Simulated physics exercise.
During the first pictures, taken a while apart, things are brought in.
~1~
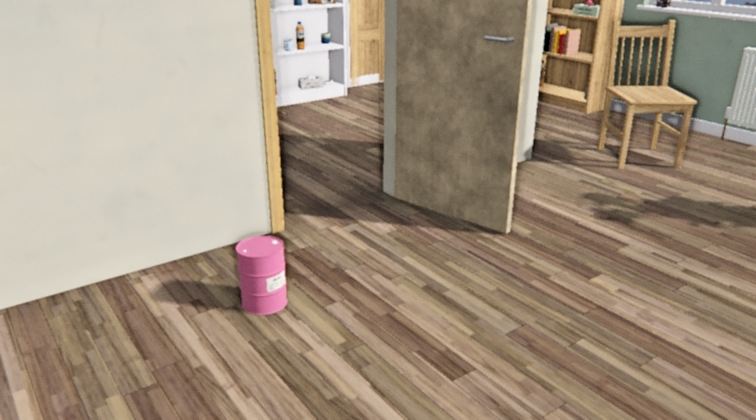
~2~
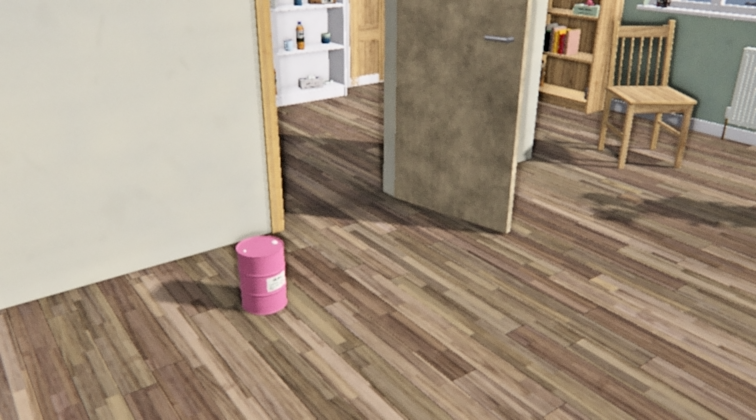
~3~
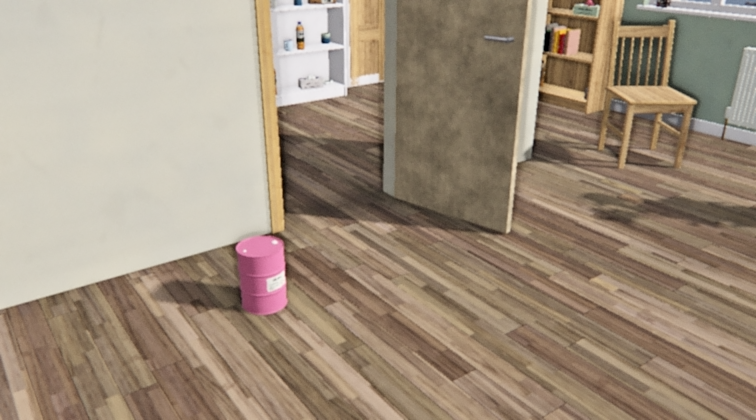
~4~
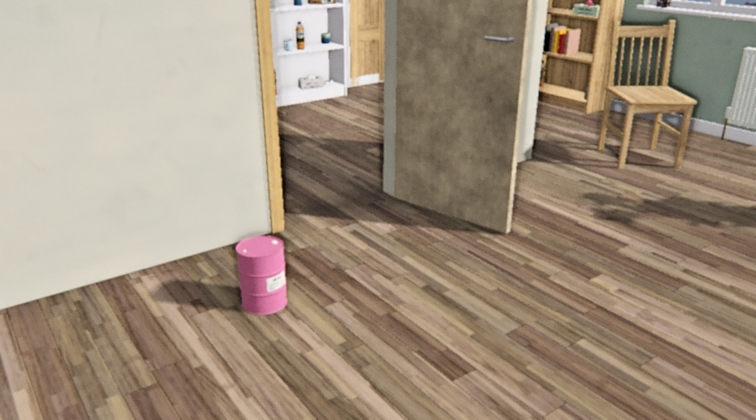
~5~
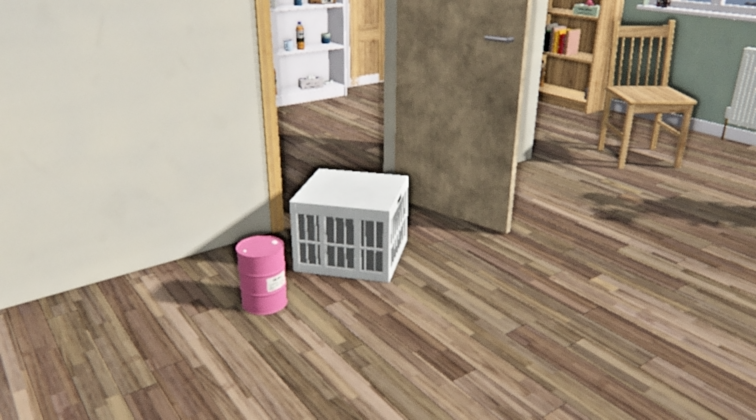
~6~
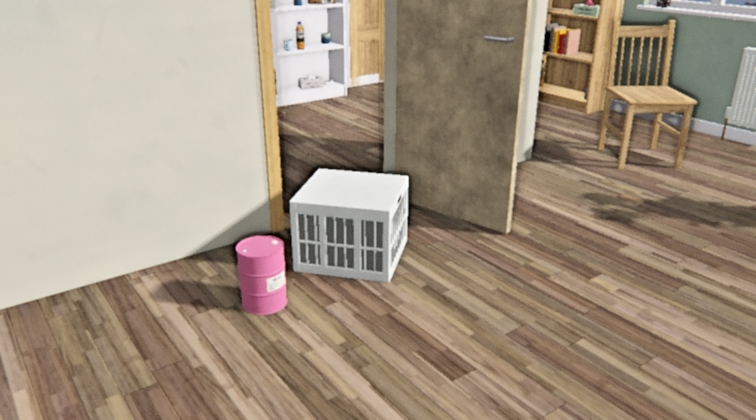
A white, box-like chest with slatted sides is absent at first, while a pink canister stands alone on the wooden floor beside a wide-open door. The chest then appears in the doorway, just right of the canister, and stays still, as do the canister, door and chair.
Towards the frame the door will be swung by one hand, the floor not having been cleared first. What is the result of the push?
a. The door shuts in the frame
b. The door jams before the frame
(b) The door jams before the frame.
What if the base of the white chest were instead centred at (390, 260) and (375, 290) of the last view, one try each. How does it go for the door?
Held up partway; Swings all the way.
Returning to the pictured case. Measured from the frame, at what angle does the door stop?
The answer is roughly 60°.
Then, 0.60 s after the last picture, door 86° open.
Then, 0.90 s after the last picture, door 70° open.
At rest, door 59° open; both in place. Seen from the same camera at the end, white chest near (351, 223).
